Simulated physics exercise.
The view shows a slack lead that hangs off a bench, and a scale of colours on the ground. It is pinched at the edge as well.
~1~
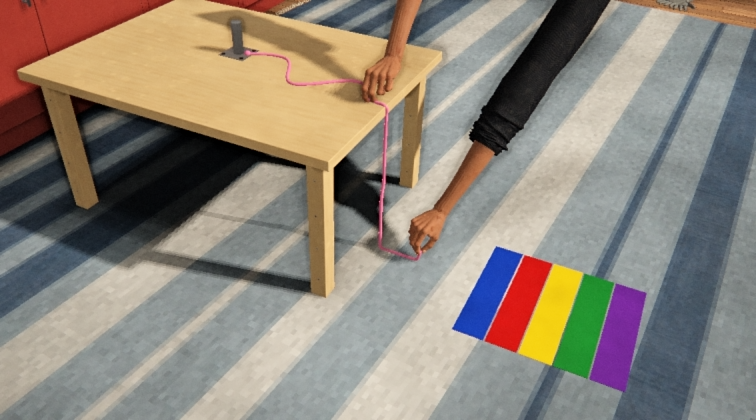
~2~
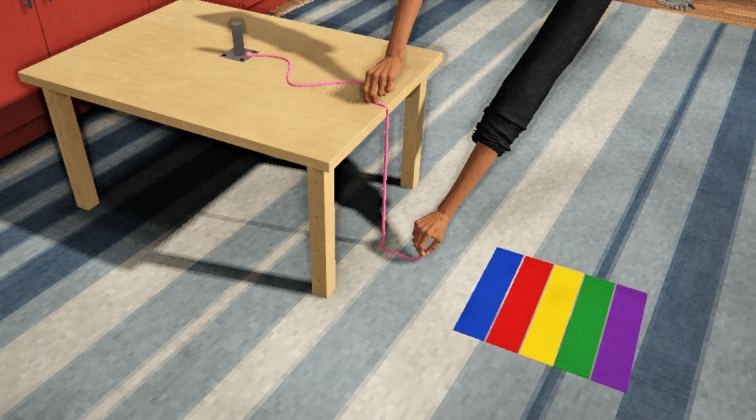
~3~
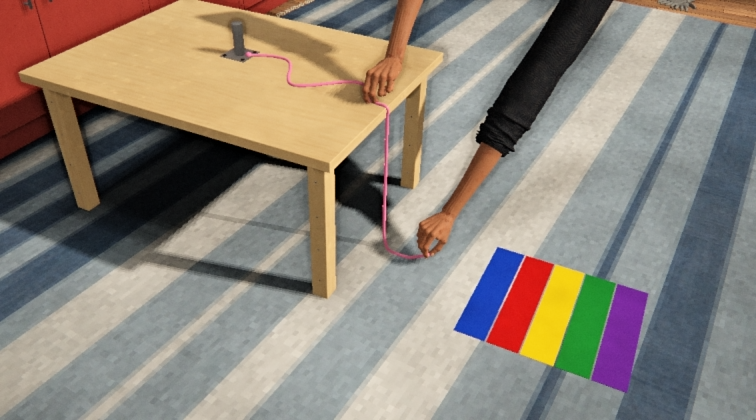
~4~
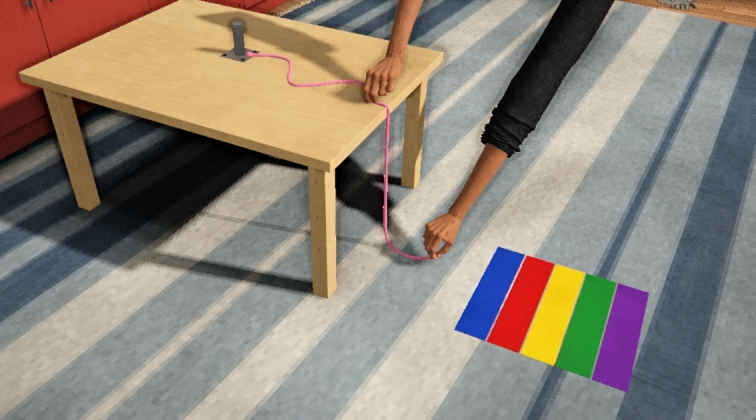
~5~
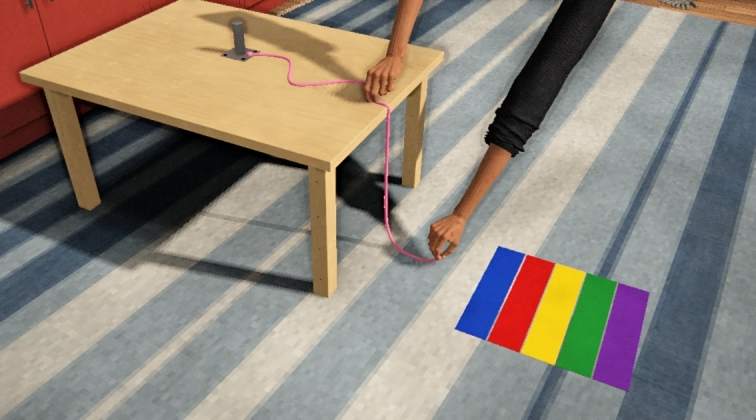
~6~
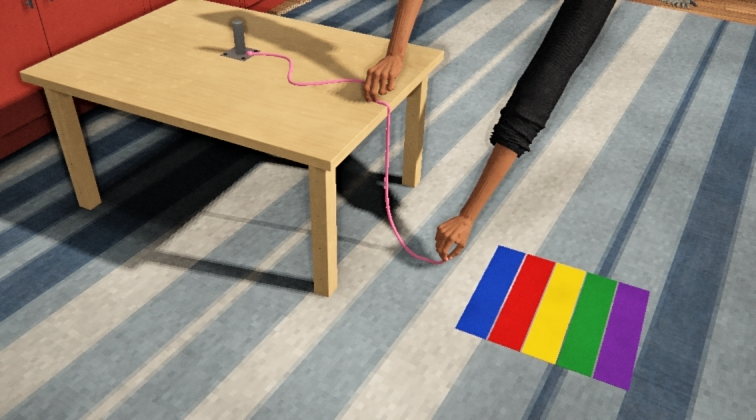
A hand near the floor slowly drew the loose end of a pink cord a short way right, toward a strip of coloured bands, while another hand pinched it at the wooden table's edge.
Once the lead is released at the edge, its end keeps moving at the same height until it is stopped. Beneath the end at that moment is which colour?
Beneath it is green.
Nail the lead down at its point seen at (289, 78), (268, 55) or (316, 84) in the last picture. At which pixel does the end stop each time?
Going try by try, I'd put it close to (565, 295), then (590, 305), and finally (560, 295).
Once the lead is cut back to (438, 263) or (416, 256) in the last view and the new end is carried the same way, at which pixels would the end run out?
It ends up at (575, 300) the first time and at (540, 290) the second.
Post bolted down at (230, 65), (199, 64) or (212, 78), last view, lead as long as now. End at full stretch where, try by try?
About (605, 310), (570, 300) and (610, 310).
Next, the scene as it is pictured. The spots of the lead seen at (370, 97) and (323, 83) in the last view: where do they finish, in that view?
Roughly at (416, 122), and the other roughly at (354, 88).
Early on, end near (525, 284); over red.
Midway, end near (569, 298); over yellow.
At the end of the slack, end near (596, 307); over green. The end stops over the green strip.
